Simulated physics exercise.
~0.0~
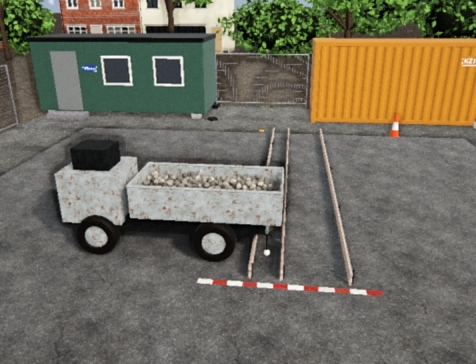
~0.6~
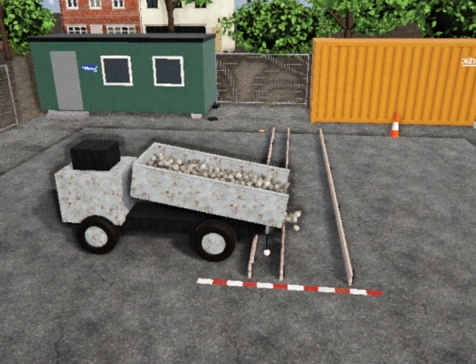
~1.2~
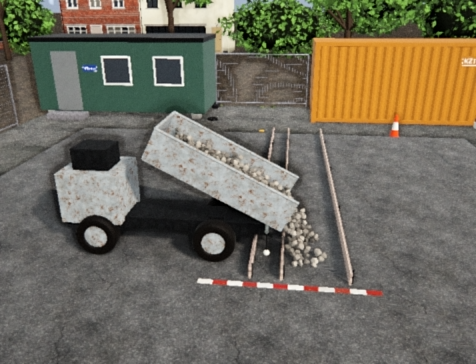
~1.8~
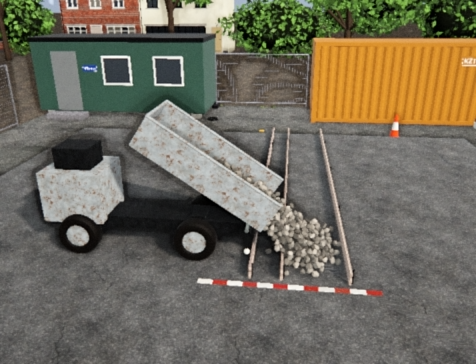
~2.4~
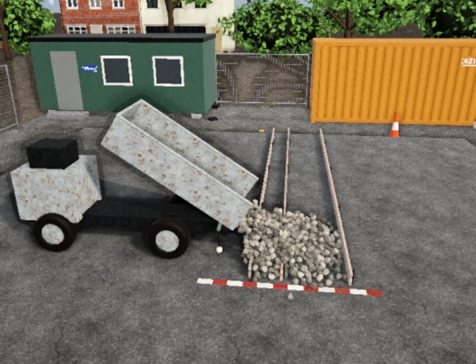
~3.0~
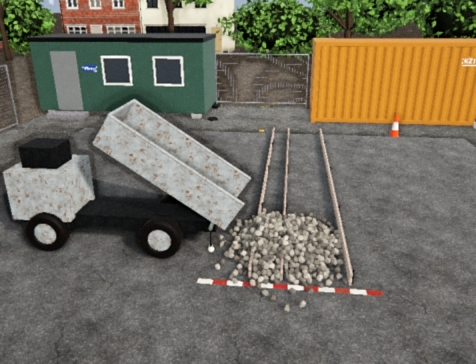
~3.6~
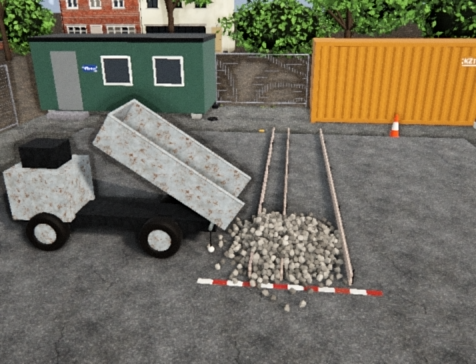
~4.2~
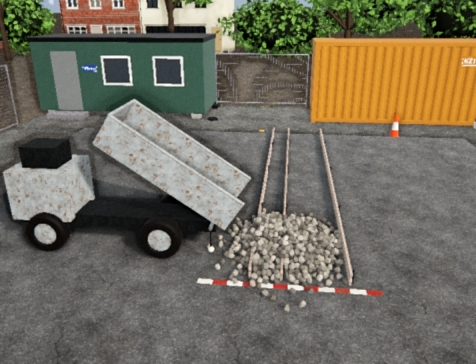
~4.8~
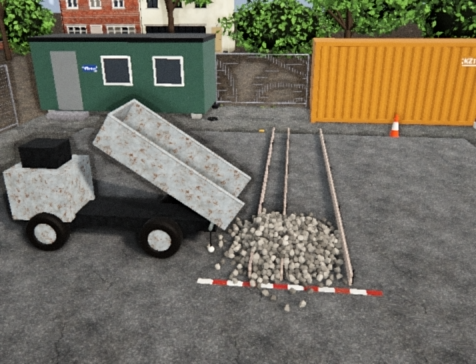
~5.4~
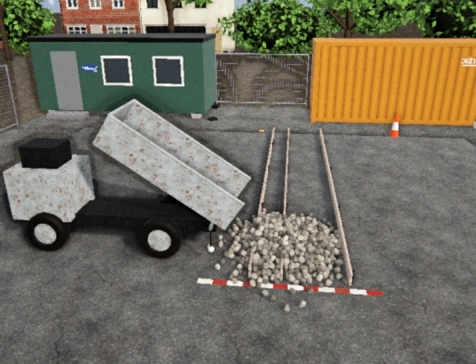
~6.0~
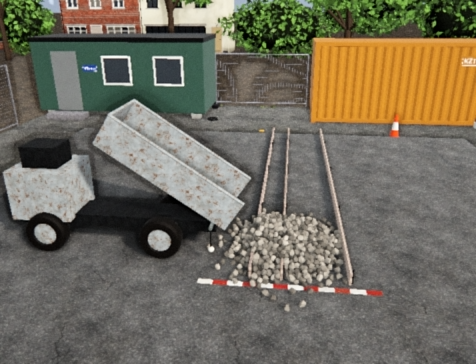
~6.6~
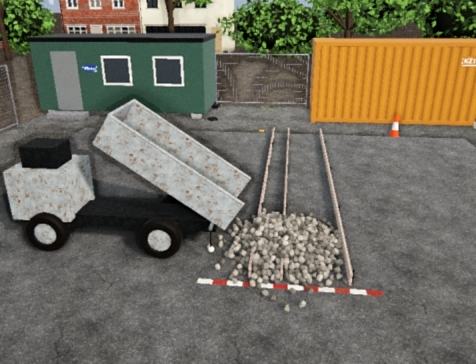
A speckled pale grey tipper truck with a black block on its cab stands facing left in a dark paved yard, seen from slightly above and side-on, its body full of pale stones. Behind it are a green cabin on the left and an orange container on the right, with planks and a red and white strip on the ground nearby. The body tilts up and stones spill from its right end between the planks. Still tipping, the truck moves a little left as the rest slide out. It stops with its body raised and empty, beside a broad, still heap.
